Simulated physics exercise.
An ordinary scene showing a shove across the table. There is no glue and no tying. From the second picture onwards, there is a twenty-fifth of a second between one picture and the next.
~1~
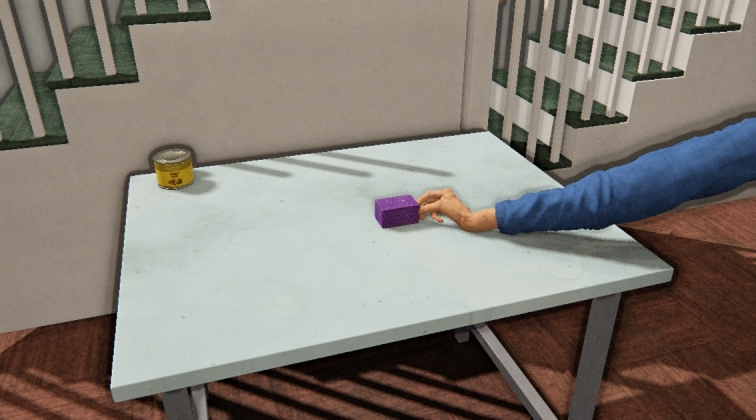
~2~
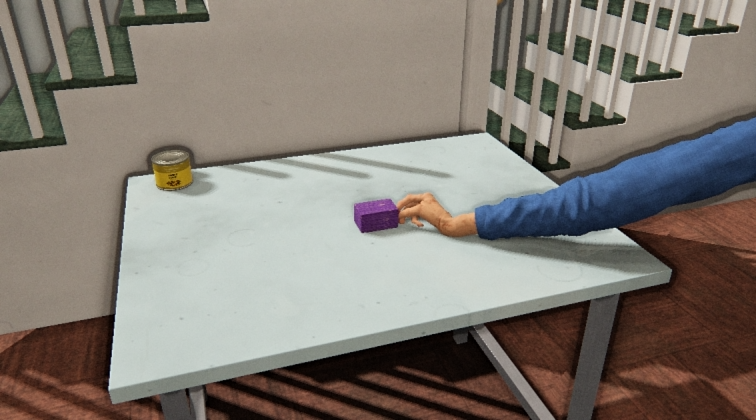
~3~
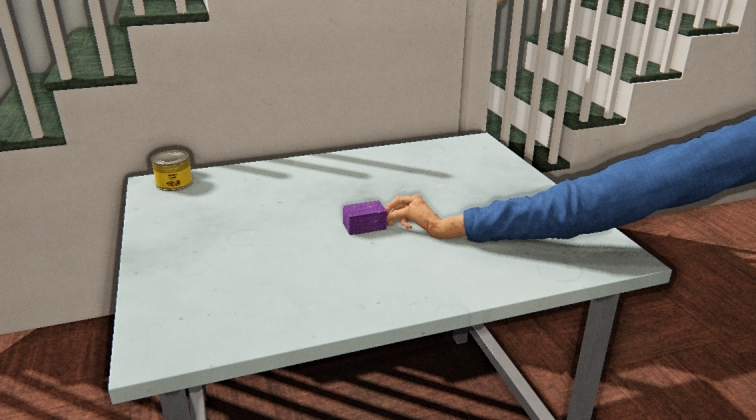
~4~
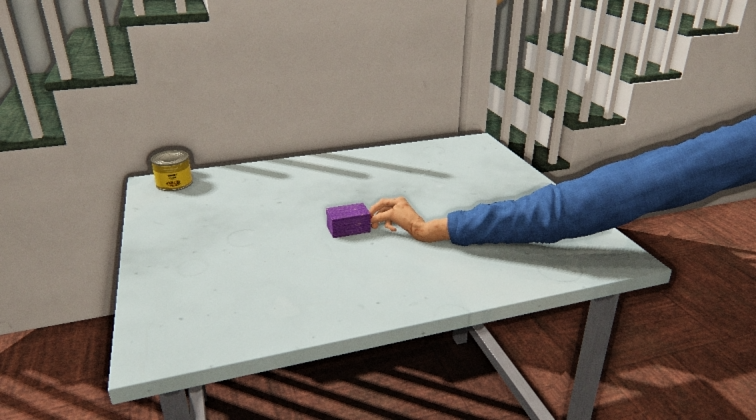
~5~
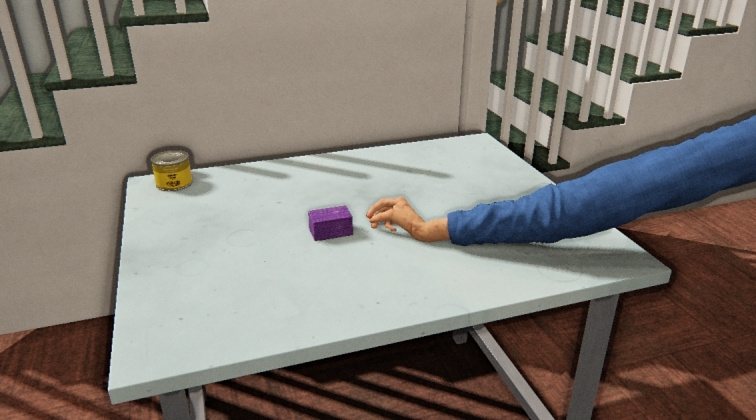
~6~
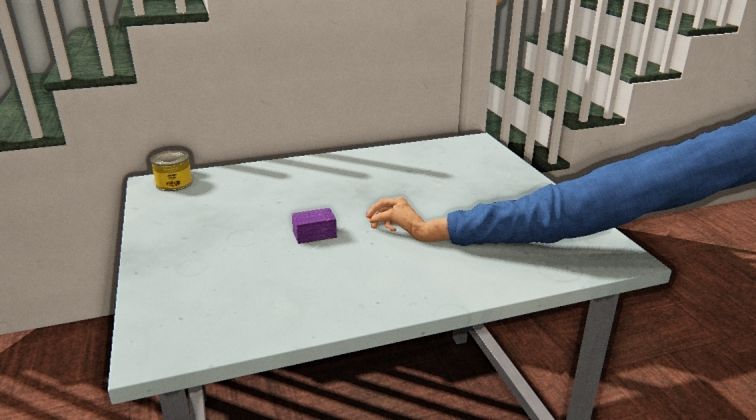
The footage shows a hand in a blue sleeve pushing a purple block leftward across a pale table near a yellow can, then staying still while the block separates from the fingers and slides a little farther left.
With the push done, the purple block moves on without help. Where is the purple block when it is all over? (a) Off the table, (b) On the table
On the table.
Then, 0.10 s past the last view, purple block displaced well along near (281, 231).
Then, 0.20 s past the last view, purple block displaced well along near (258, 234).
Then, 0.30 s past the last view, purple block displaced well along near (247, 236).
Finally, moved from the start, purple block. Final places as the last picture's camera would see them, purple block near (246, 236).
